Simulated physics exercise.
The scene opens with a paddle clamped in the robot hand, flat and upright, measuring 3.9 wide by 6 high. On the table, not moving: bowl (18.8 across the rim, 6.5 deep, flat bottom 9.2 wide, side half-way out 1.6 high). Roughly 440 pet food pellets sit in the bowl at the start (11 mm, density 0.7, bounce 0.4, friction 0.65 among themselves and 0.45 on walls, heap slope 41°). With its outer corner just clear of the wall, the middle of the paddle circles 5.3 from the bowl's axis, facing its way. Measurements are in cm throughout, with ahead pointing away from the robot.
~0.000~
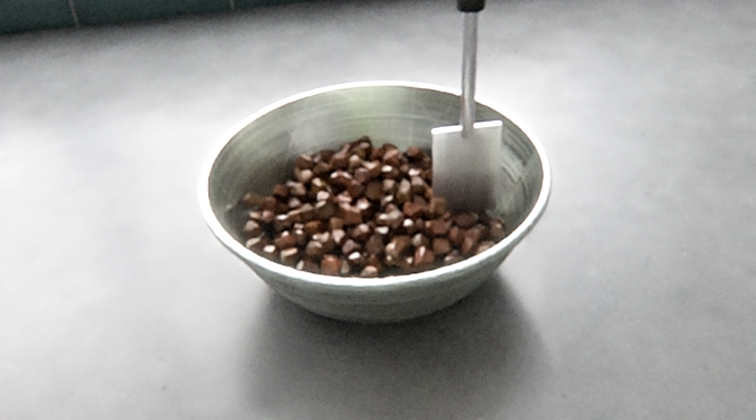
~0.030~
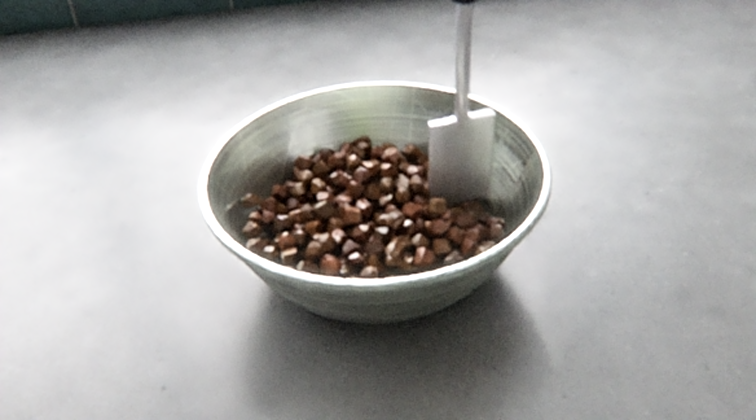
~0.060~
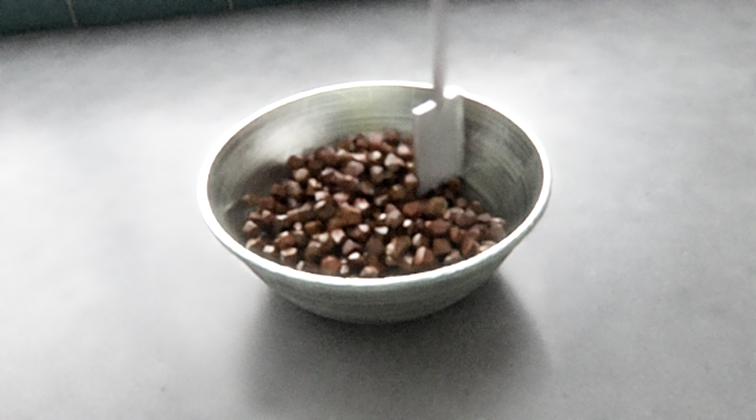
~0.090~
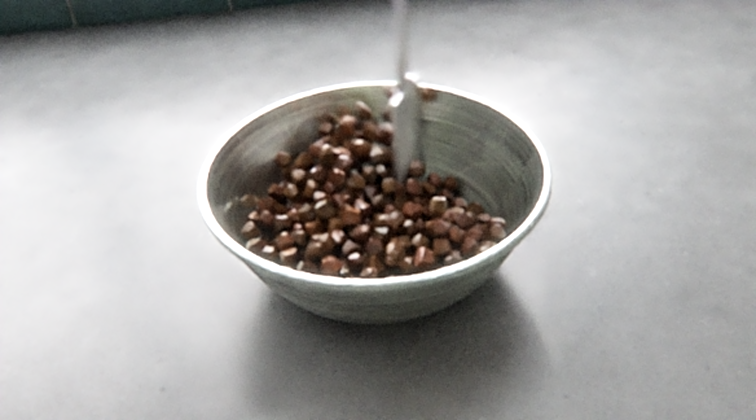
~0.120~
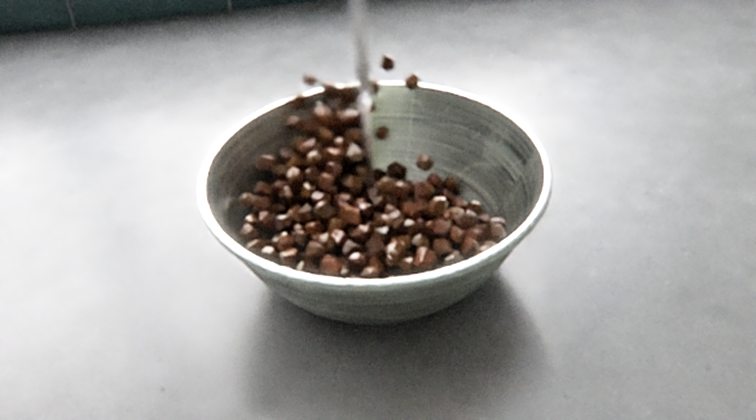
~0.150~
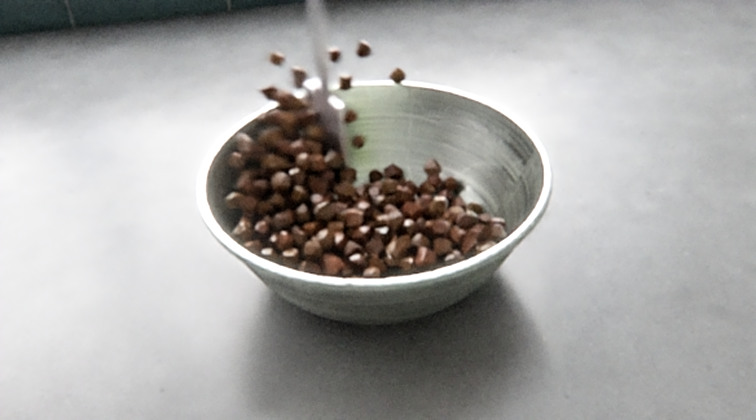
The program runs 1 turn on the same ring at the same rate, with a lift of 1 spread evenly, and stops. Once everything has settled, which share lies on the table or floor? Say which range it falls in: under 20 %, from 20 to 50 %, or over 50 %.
It falls from 20 to 50 %.
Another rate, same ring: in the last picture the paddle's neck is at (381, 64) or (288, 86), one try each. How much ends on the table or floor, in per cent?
Near 15 per cent for the first, near 35 per cent for the second.
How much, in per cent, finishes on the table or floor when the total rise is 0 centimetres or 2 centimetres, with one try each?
About 30 per cent on the first try and 20 per cent on the second.
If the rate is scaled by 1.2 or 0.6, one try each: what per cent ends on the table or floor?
Estimates in order: Near 30 % and near 10 %.
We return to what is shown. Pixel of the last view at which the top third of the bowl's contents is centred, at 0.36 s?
Roughly pixel (471, 218).
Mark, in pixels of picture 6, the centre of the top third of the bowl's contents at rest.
About (412, 182).
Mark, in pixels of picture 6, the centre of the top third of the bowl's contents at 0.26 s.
Around (317, 244).
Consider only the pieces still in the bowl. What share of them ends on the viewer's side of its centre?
I'd put it near 40 per cent.
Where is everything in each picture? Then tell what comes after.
In the first frame, the paddle neck at (468, 103), 0° round; upper third of the load around (358, 214), from x 250 to 495, top at y 145; 442 in the bowl.
In the second frame, the paddle neck at (462, 94), 10° round; upper third of the load around (363, 213), from x 250 to 495, top at y 145.
In the third frame, the paddle neck at (439, 77), 35° round; upper third of the load around (363, 206), from x 250 to 495, top at y 120.
In the fourth frame, the paddle neck at (403, 66), 60° round; upper third of the load around (356, 200), from x 250 to 495, top at y 90.
In the fifth frame, the paddle neck at (362, 64), 86° round; upper third of the load around (336, 192), from x 245 to 495, top at y 65.
In the sixth frame, the paddle neck at (323, 70), 112° round; upper third of the load around (304, 187), from x 235 to 495, top at y 50; 438 in the bowl, 4 in flight or on the tool.
After 0.26 s, 204° round, highest piece 10 above the table; 411 in the bowl, 4 on the table or floor, 27 in flight or on the tool.
After 0.36 s, 297° round, highest piece 10 above the table; 364 in the bowl, 27 on the table or floor, 51 in flight or on the tool.
After 0.62 s, 0° round, highest piece 6 above the table; 327 in the bowl, 113 on the table or floor, 2 in flight or on the tool.
After 1.32 s, 0° round, highest piece 5 above the table; 327 in the bowl, 115 on the table or floor.
In the end, 327 in the bowl, 115 on the table or floor. That is 26 % on the table or floor.
